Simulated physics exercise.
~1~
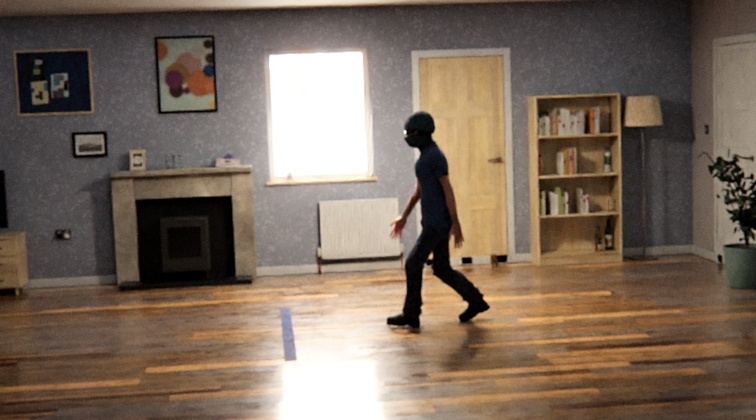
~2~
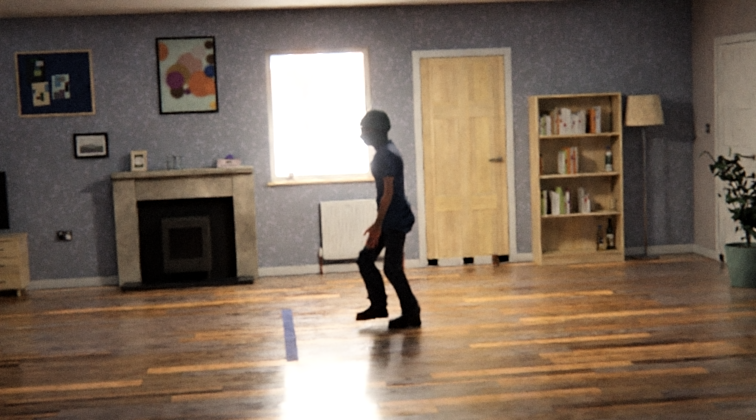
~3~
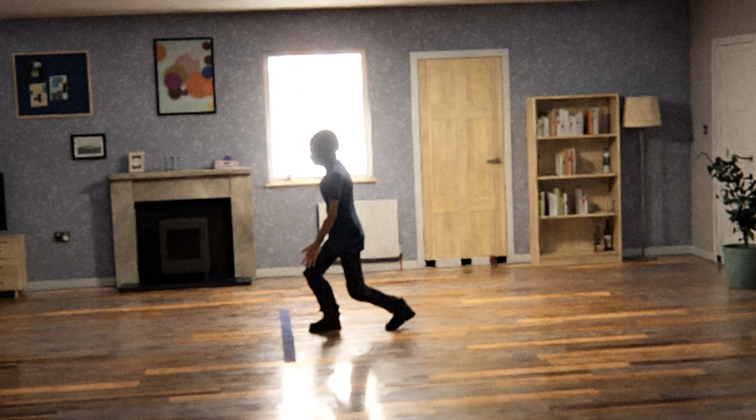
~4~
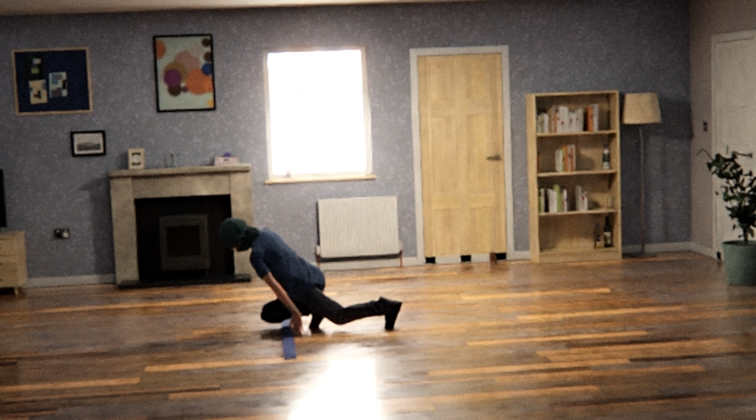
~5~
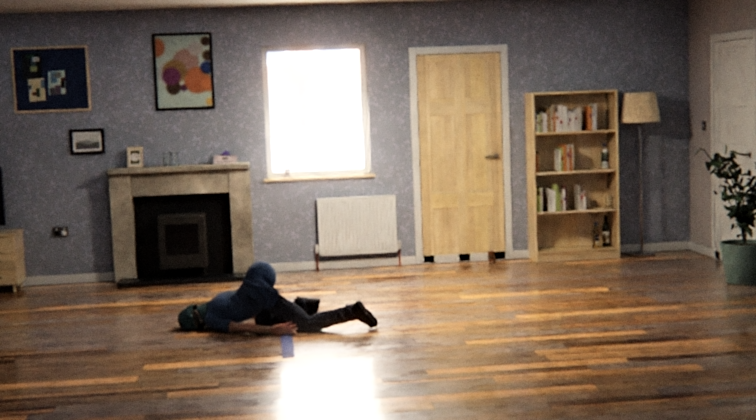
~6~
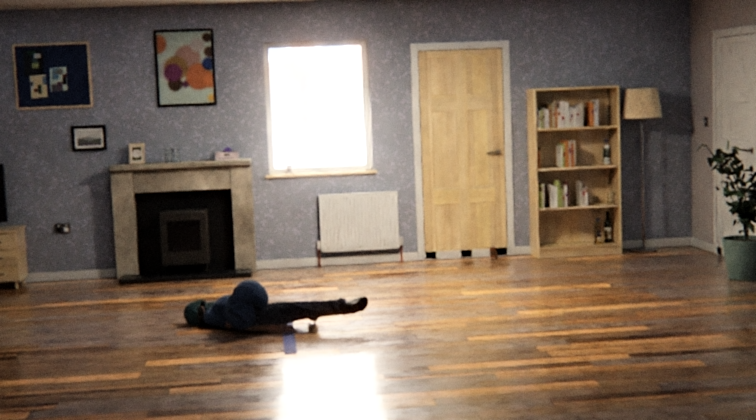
A person in dark clothes and a dark cap walked left across a wooden floor toward a blue strip, bent at the knees, sank down and toppled forward, ending up lying across the strip with their head to the left.
